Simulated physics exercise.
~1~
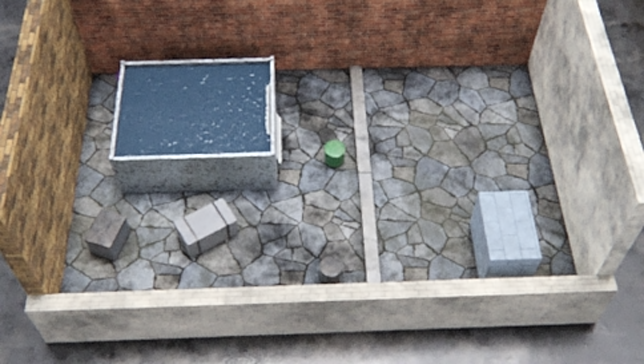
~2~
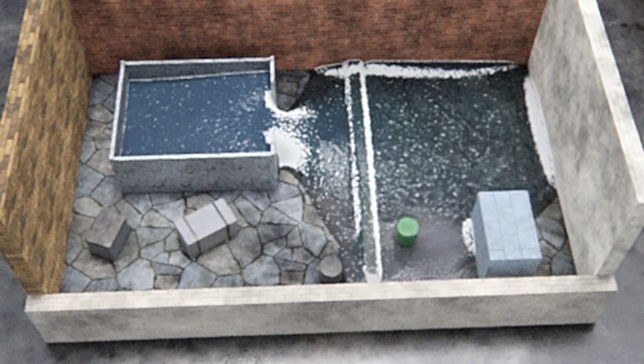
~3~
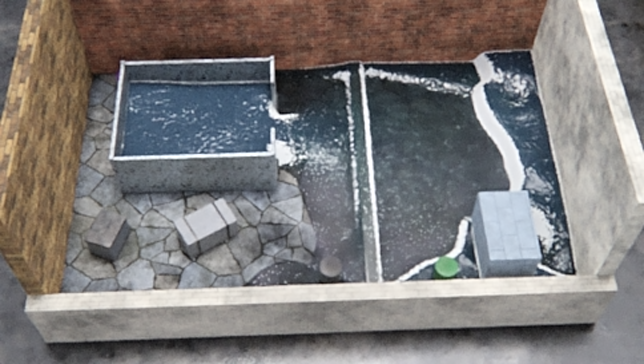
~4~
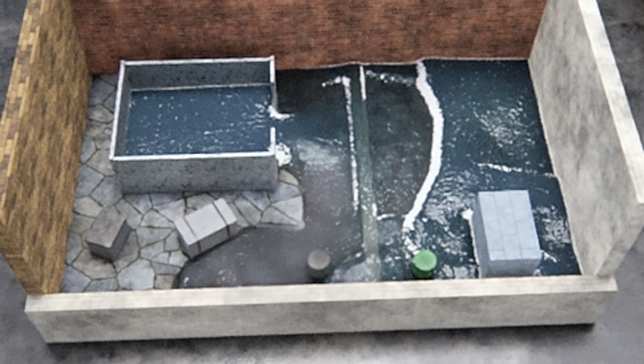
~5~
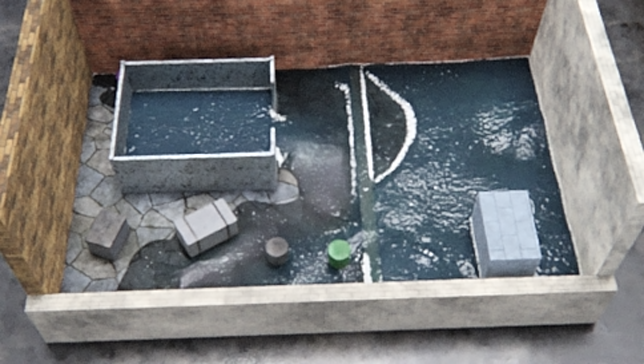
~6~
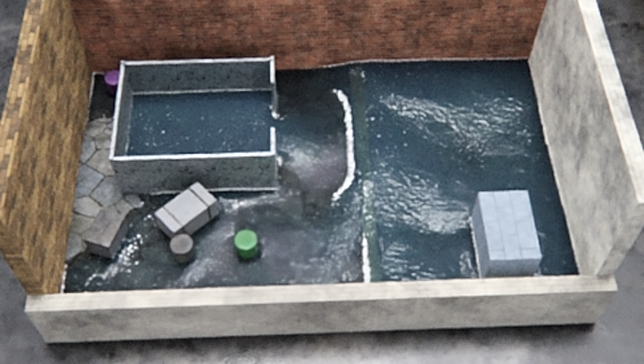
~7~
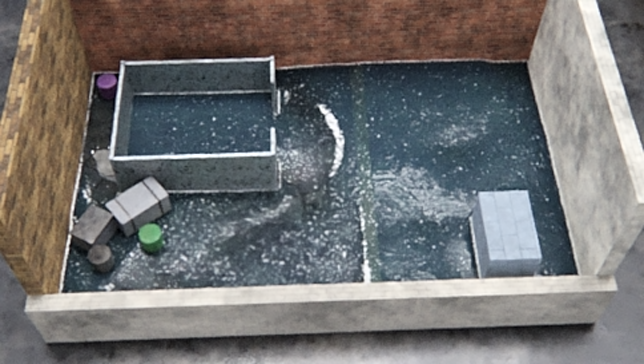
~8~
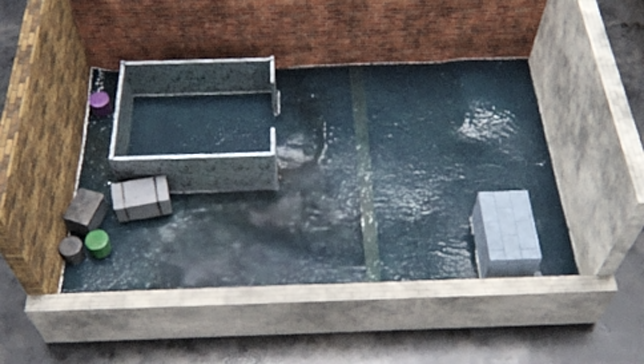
At first, a raised tank full of water stands in a walled, stone-paved yard, with a green pail, grey blocks and a pale blue box on the dry floor. Water bursts from the tank's right side, spreads over the low kerb and carries the green pail to the right. The flow rebounds off the right wall, and the pail drifts back left across the kerb. As water covers the paving, a small dark drum and the grey blocks shift left, and a purple pail appears behind the tank. Finally, the loose things gather at the left, while the pale blue box stays put.
